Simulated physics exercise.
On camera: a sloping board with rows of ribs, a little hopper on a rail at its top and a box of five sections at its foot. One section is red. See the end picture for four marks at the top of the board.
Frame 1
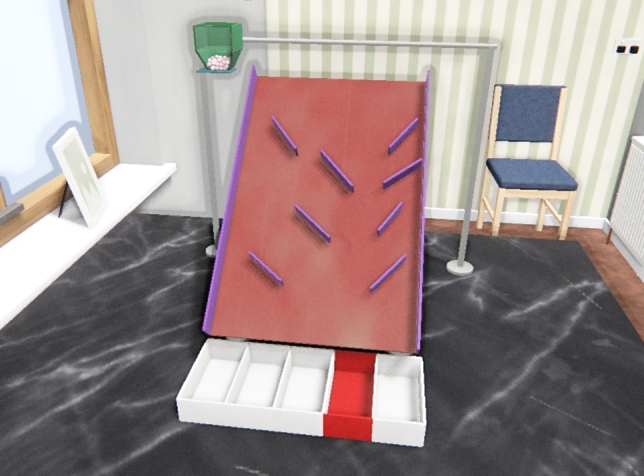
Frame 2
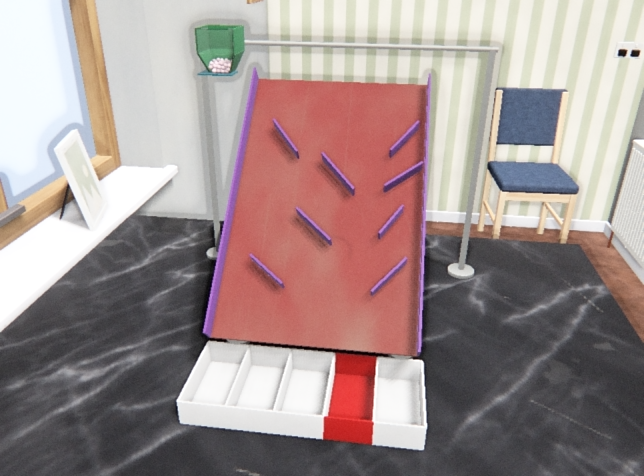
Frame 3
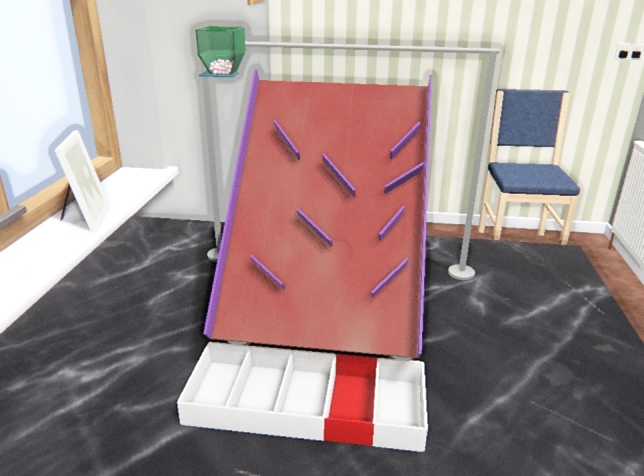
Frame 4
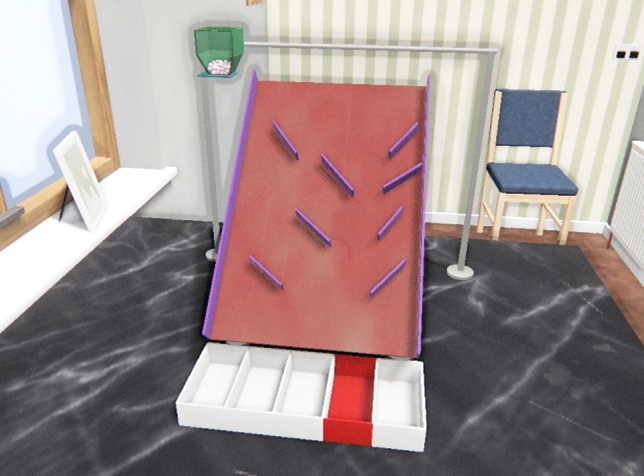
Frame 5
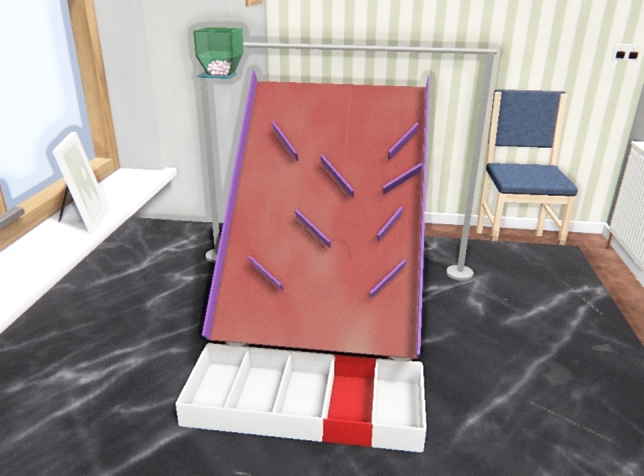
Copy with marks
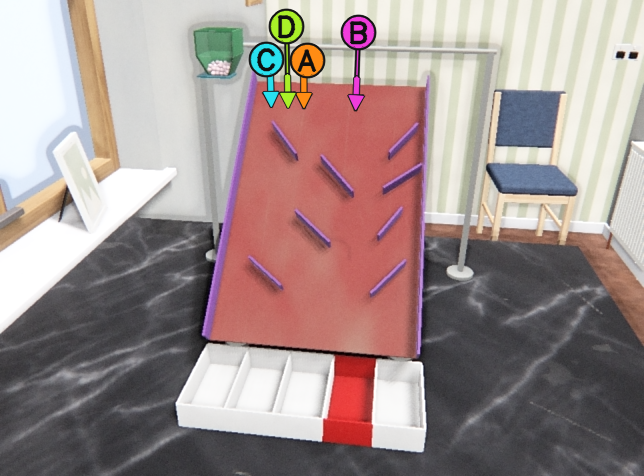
We see a sloping red board with purple ribs, a green hopper holding small pale pieces at its upper left, and a white box of five sections, one red, at its foot; apart from slight shifts in view, nothing moves.
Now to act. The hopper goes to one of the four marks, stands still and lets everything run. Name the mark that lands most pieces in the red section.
Best: A.
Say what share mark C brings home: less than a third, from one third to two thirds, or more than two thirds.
Mark C gives less than a third.
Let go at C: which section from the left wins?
It is the first one.
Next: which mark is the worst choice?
It is C.
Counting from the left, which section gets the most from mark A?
It is the fourth one.
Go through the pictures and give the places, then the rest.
In the first frame, hopper near (221, 64), sugar pearls, door shut.
In the second frame, ribs (274, 119) to (297, 151), (391, 150) to (419, 121), (322, 153) to (354, 189).
In the third frame, ribs (385, 186) to (424, 163), (297, 209) to (331, 241), (380, 234) to (404, 206).
In the fourth frame, ribs (249, 256) to (281, 285), (371, 292) to (406, 259).
In the fifth frame, red section near (347, 431), number 4 of 5 from the left.
On the marked copy, mark A meets the board at (303, 102); mark B meets the board at (355, 104); mark C meets the board at (271, 101); mark D meets the board at (287, 102).
For mark A, close to two thirds in the red section, close to a quarter in other sections, a small share outside the box.
For mark B, close to a quarter in the red section, close to half in other sections, close to a quarter outside the box.
For mark C, a small share in the red section, close to two thirds in other sections, close to a quarter outside the box.
For mark D, close to a third in the red section, close to half in other sections, a small share outside the box.
